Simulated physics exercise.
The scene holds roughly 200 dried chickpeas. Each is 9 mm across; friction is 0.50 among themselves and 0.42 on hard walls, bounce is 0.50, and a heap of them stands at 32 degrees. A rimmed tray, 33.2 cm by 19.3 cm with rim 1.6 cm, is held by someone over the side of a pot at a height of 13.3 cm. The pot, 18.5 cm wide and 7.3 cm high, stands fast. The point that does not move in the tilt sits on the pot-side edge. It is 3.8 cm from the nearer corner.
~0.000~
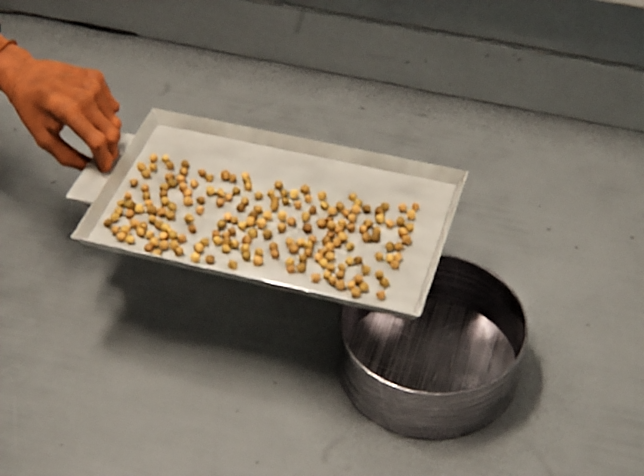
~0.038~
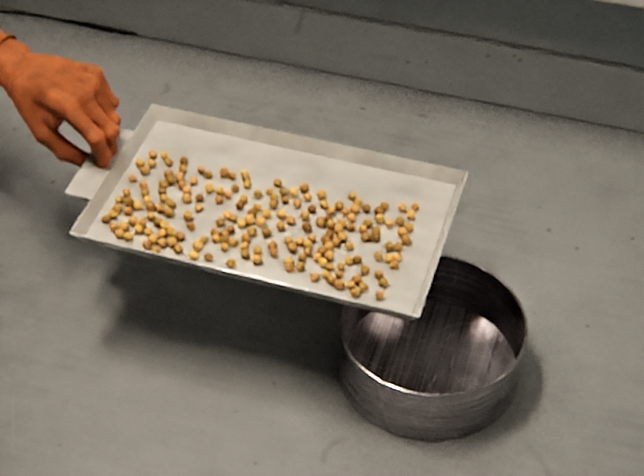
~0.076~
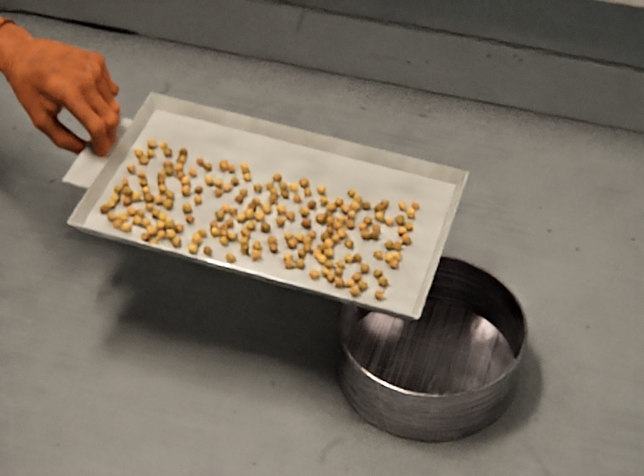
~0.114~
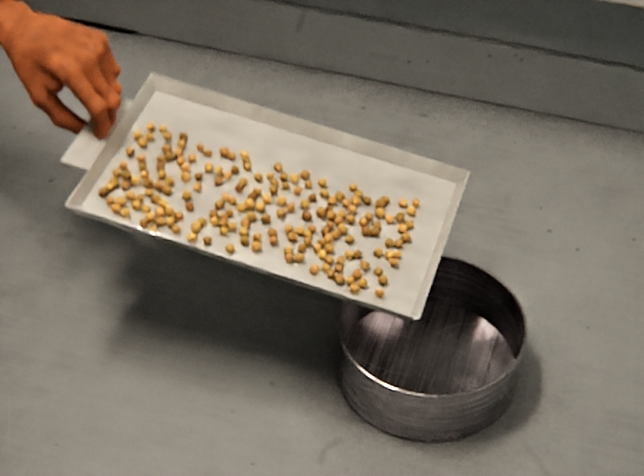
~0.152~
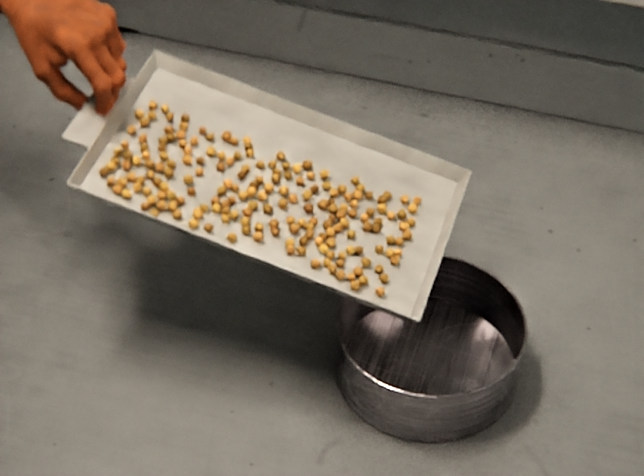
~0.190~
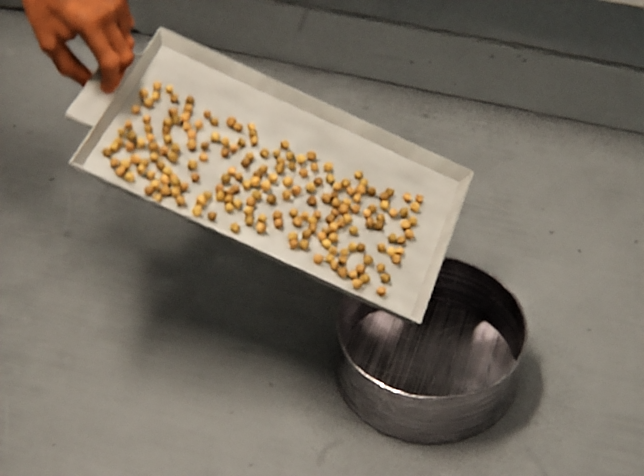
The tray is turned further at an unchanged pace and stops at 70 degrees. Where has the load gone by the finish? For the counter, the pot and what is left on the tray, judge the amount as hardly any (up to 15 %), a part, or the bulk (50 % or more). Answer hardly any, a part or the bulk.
Counter: A part; pot: The bulk; left on the tray: Hardly any.
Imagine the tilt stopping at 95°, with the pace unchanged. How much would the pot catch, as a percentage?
Result: Close to 85 %.
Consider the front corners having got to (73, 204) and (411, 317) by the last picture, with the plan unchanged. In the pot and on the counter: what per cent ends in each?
In the pot: 55 per cent; on the counter: 40 per cent.
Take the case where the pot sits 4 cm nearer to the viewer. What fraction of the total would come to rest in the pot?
Expect something close to 70 per cent.
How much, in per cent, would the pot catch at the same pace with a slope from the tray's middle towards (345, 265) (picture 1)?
Something like 60 in a hundred.
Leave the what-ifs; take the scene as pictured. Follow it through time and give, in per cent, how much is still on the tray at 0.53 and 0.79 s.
Roughly 100 then 15.
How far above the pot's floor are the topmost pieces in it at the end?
Measured height: Approx. 2.0 cm.
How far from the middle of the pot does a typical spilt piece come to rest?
About 26 cm from the centre.
Then, at 0.39 s, tilt 44 degrees; the tray holds 100 %, the pot 0 %.
After 0.53 s, tilt 63 degrees; the tray holds 100 %, the pot 0 %.
After 0.79 s, tilt 70 degrees; the tray holds 15 %, the pot 60 %.
At rest (1.8 s), counter 20 %, pot 70 %, tray 10 %.
